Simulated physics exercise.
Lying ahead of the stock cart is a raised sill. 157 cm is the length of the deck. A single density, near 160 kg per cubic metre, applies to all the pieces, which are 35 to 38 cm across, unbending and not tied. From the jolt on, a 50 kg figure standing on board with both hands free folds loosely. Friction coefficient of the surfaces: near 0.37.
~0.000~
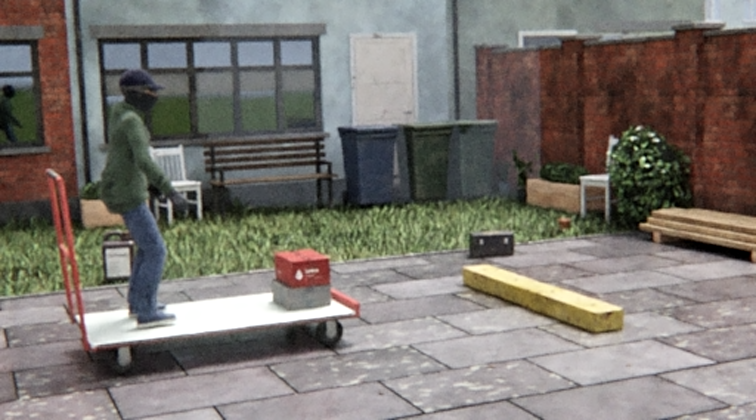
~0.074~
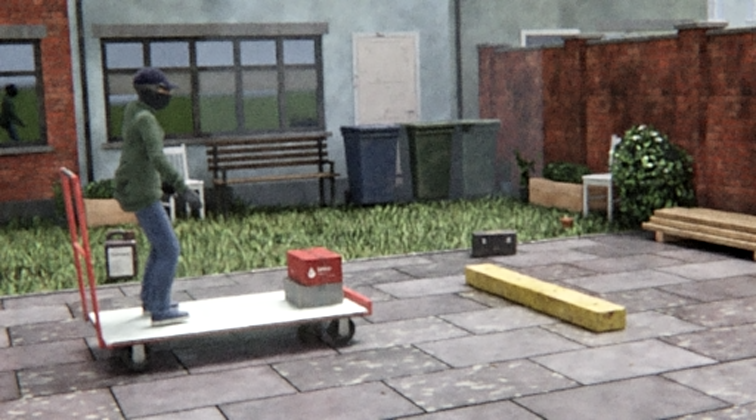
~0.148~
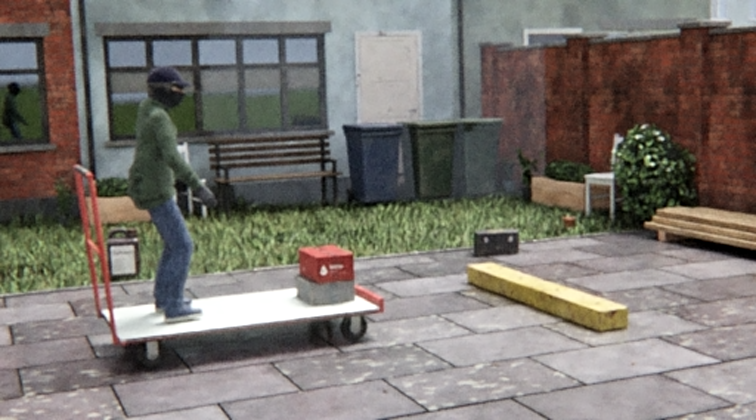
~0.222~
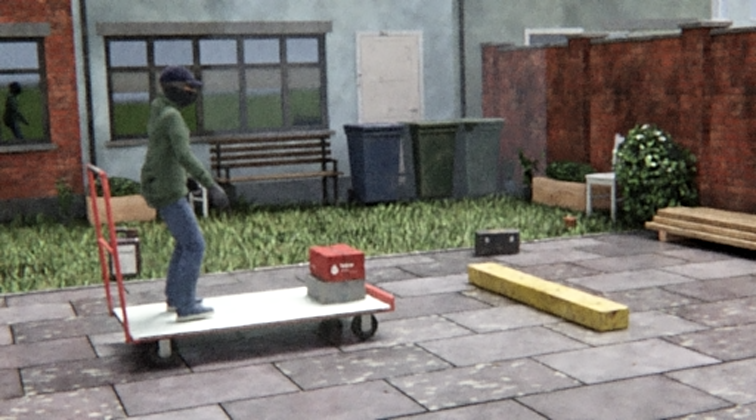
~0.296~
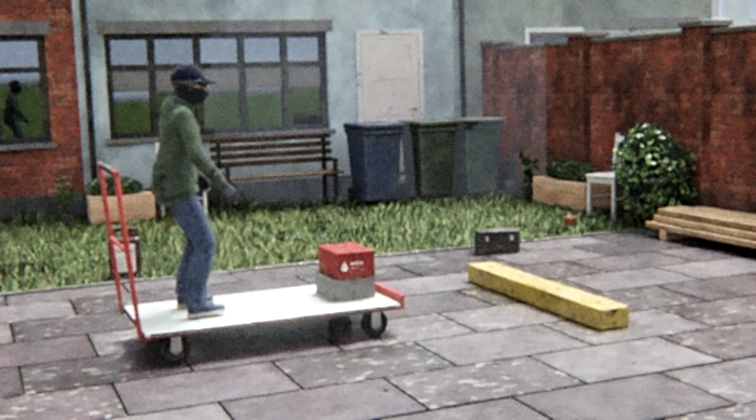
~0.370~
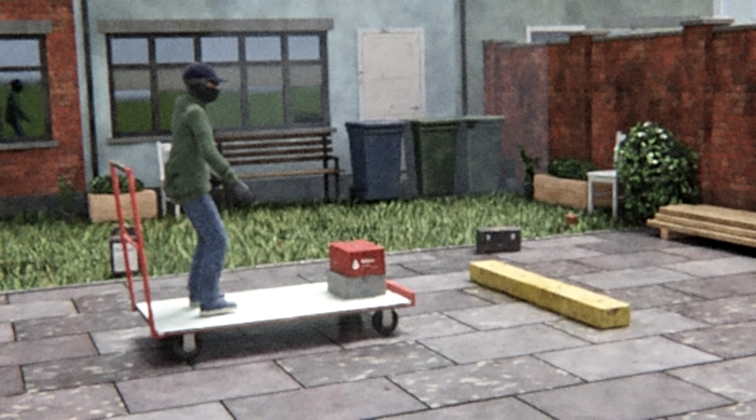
The clip opens on a paved yard where a masked figure in a green top and cap stands on a flat cart behind a red carton stacked on a grey parcel. The cart rolls steadily a short way right, its riders keeping their places, narrowing the gap to a yellow beam.
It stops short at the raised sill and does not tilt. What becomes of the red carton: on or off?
You'll see it keep inside the edge.
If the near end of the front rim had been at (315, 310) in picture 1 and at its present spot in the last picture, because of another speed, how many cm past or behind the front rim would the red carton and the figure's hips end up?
So the red one ends up 60 cm ahead of the front rim, while the hips settle 90 cm behind it.
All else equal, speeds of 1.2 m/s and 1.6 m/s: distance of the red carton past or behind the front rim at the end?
10 cm past and 60 cm past.
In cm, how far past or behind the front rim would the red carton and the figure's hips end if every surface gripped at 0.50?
Result: Red item 10 short of the rim; hips 100 short of it too.
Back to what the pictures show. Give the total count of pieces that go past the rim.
All told, the number is 0.
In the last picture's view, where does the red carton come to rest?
About (525, 241).
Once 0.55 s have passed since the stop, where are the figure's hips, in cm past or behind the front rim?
Behind the rim by about 100 cm.
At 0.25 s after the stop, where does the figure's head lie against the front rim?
100 cm behind it.
Impact comes at 1.64 s.
After 2.19 s the red carton is 11 cm behind the rim, tilted 0°, near (525, 241) in the last picture's view.
After 2.64 s the red carton is 11 cm behind the rim, tilted 0°, near (525, 241) in the last picture's view.
When all is still (2.9 s), nothing is past the rim; behind it, grey parcel, red carton and the figure's hips.
